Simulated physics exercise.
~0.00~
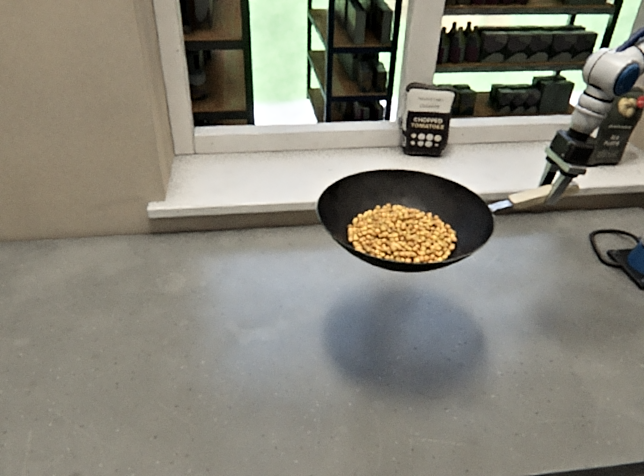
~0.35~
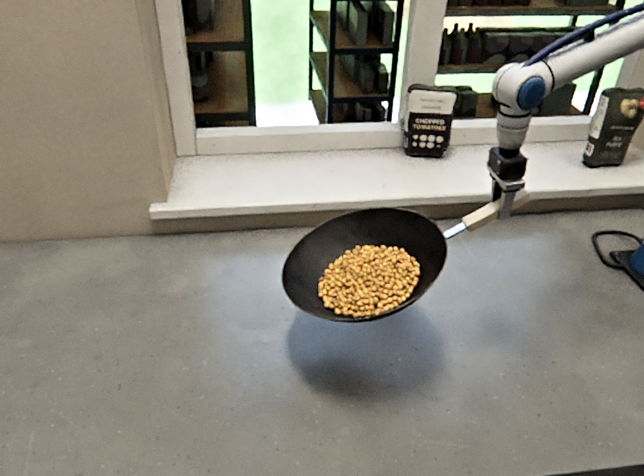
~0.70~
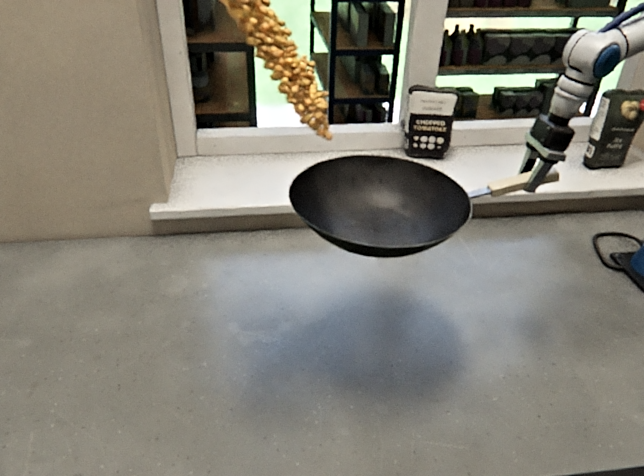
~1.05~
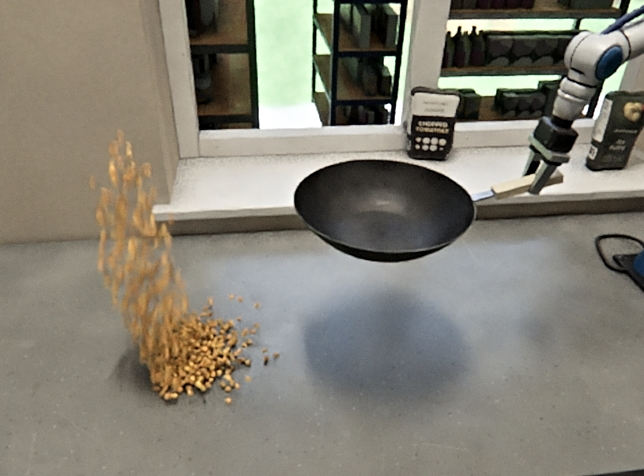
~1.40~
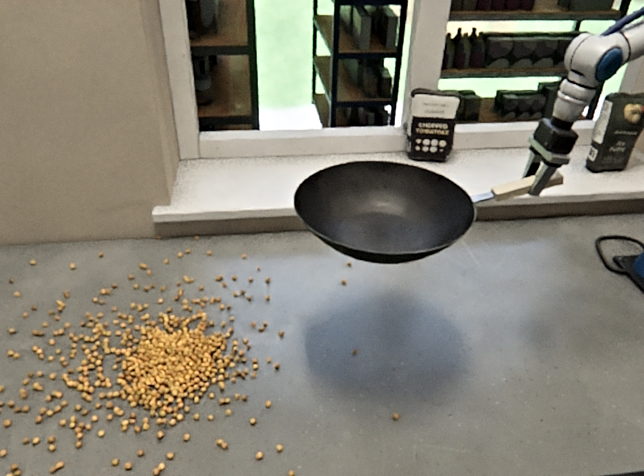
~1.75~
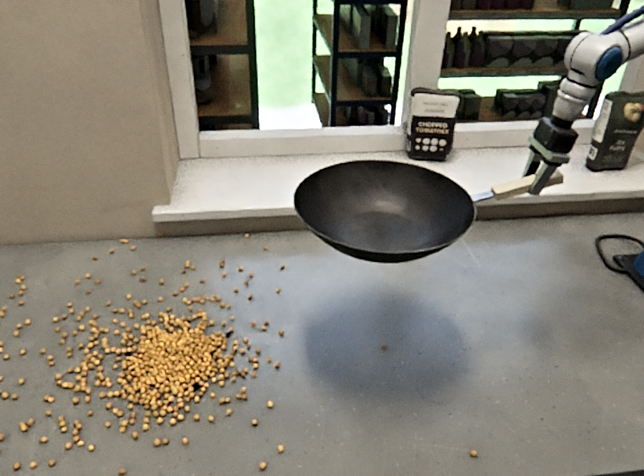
The video shows a robot arm holding a dark wok of dried chickpeas above a grey counter, moving it left and down, then swinging it up so the whole load flies out to the left, lands and scatters across the counter, leaving the wok empty and level.
